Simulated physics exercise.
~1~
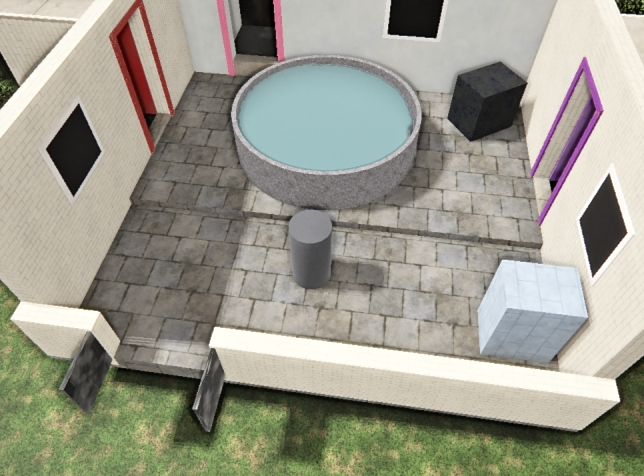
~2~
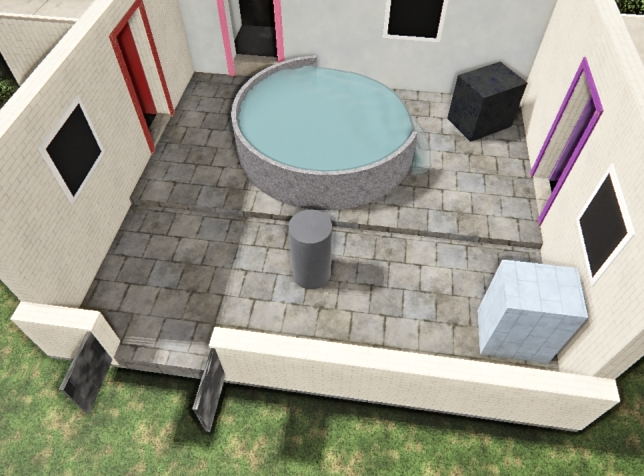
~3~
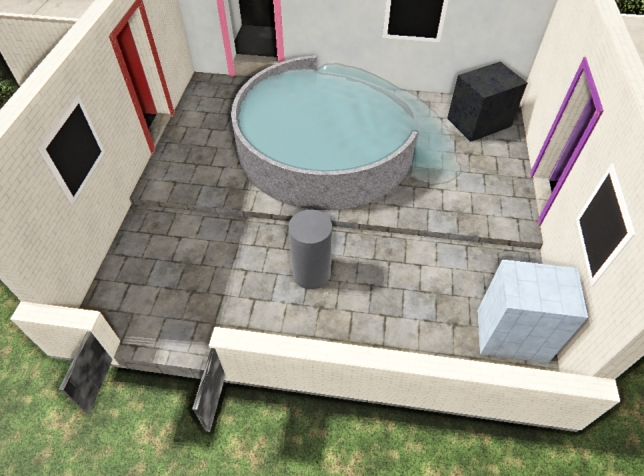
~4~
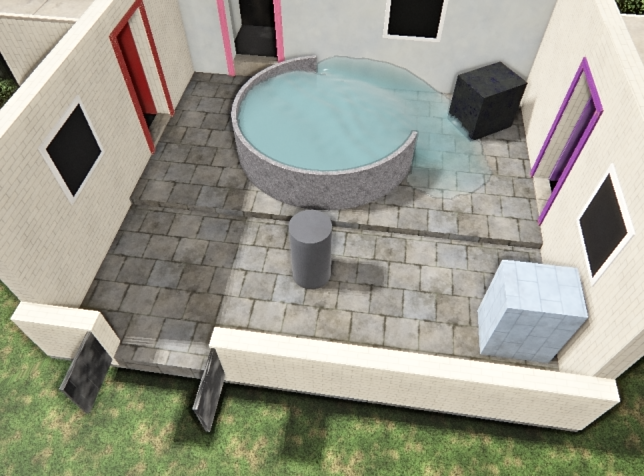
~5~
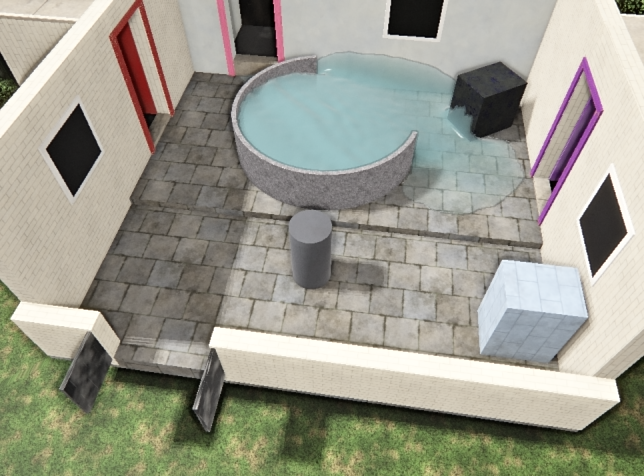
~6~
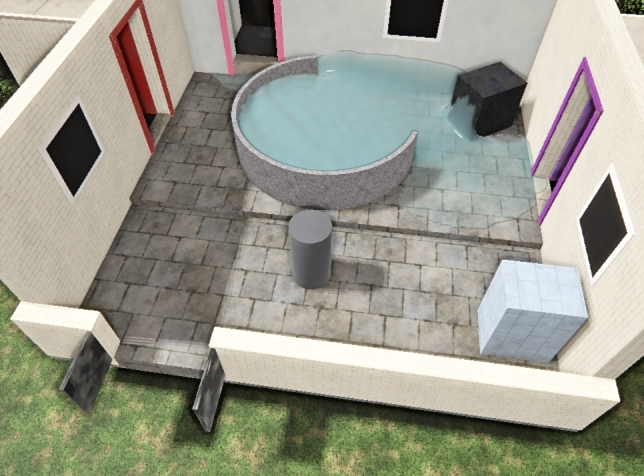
A paved two-level yard with cream walls and grass in front is seen from high above by a still camera. A round stone tank of pale blue water stands at the back, with a dark block and purple doorway to its right, a grey cylinder, a pale blue block and a red doorway at left. Water pours through a widening gap on the tank's far right side and spreads rightward over the paving around the dark block.
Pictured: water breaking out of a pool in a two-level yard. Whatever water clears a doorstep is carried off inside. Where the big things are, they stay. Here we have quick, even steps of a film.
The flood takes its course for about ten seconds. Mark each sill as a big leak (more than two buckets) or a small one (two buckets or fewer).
Pink door: Small; purple door: Big; red door: Small.
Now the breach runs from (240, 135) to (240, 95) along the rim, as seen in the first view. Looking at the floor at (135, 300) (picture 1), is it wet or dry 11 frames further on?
Answer: Soaked.
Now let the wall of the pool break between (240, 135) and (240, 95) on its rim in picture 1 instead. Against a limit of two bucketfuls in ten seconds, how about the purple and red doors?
As it turns out, the purple door comes in lower; as for the red door, it surpasses the cutoff.
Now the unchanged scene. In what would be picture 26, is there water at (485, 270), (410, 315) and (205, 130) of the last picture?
Result, in order: Waterlogged / waterlogged / waterlogged.
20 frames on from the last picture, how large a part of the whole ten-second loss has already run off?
Close to 25 per cent.
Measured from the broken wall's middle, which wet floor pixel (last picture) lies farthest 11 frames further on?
My estimate: Roughly (559, 385).
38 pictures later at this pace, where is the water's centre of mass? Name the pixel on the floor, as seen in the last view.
At roughly (352, 187).
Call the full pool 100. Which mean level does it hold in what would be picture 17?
By my count, 44 per cent.
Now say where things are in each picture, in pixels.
Still water in the round tank at (326, 112), in the first picture.
Water pours out on the round tank's far side and has run to (419, 171), in the second picture.
The front is at a hidden place, out from the gap on the round tank's far side, in the third picture.
The front is at a hidden place, out from the gap on the round tank's far side, in the fourth picture.
Water pours out on the round tank's far side and has run to (244, 77), in the fifth picture.
Water pours out on the round tank's far side and has run to (215, 74), in the sixth picture.
A moment on, water covers 30 % of the floor; the pink door wet at the sill, nothing in, the purple door over two buckets in, the red door not reached.
Next, water covers 35 % of the floor; the pink door wet at the sill, nothing in, the purple door far over two buckets in, the red door wet at the sill, nothing in.
Then, water covers 70 % of the floor; the pink door wet at the sill, nothing in, the purple door far over two buckets in, the red door under two buckets in.
Later, water covers 95 % of the floor; the pink door wet at the sill, nothing in, the purple door far over two buckets in, the red door under two buckets in.
In the end, water covers 95 % of the floor; the pink door wet at the sill, nothing in, the purple door far over two buckets in, the red door under two buckets in.
